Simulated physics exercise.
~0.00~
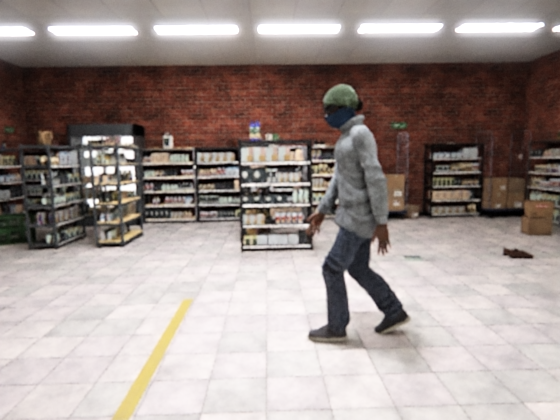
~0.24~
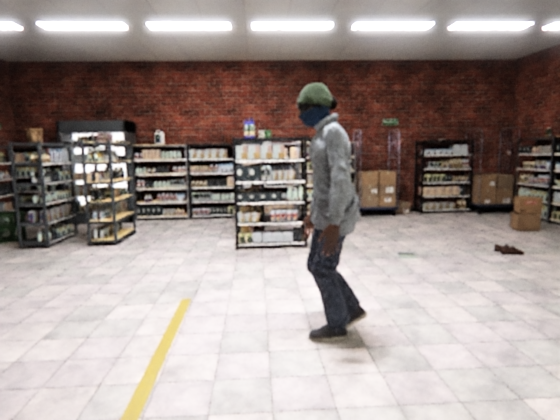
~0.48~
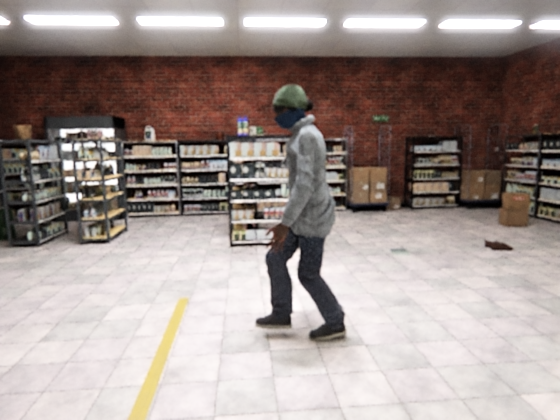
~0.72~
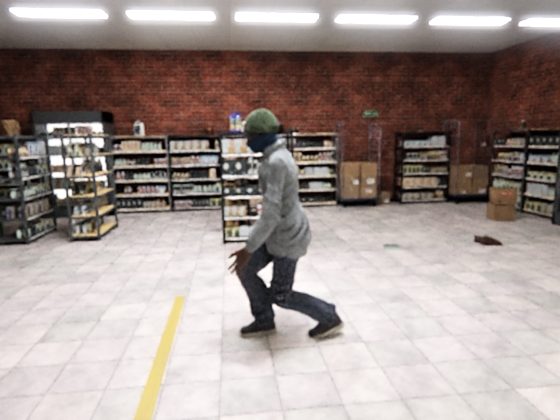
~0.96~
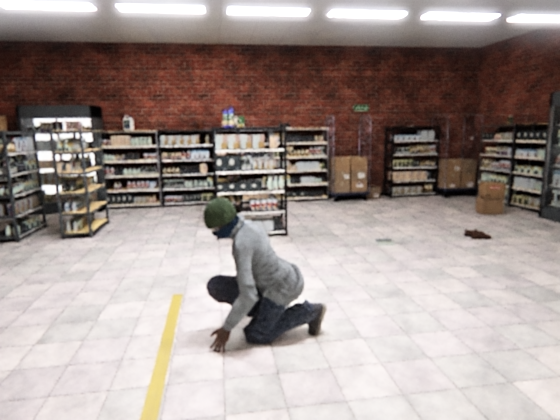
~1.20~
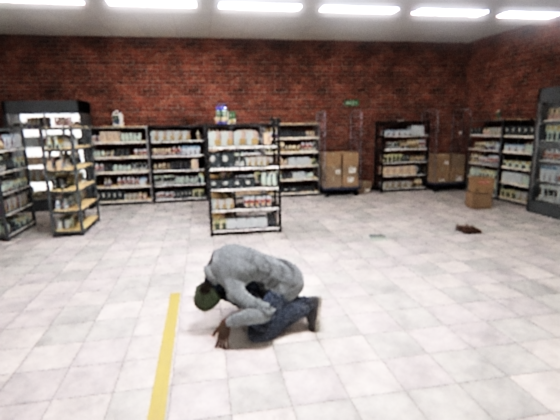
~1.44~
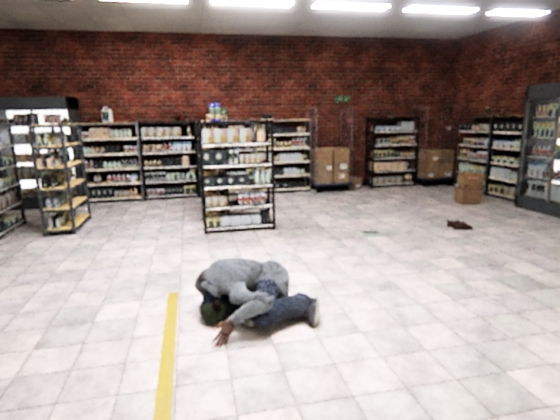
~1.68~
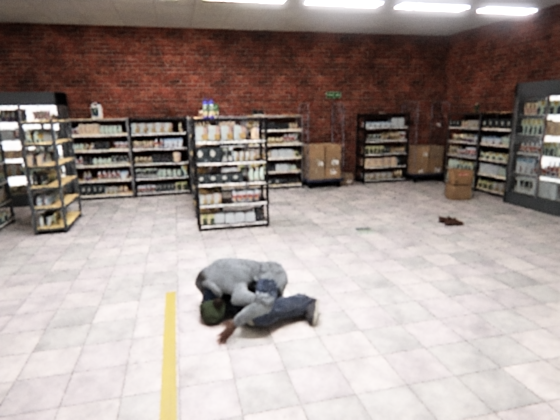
A person in a green cap walks left, crumples, and lies curled beside yellow tape.
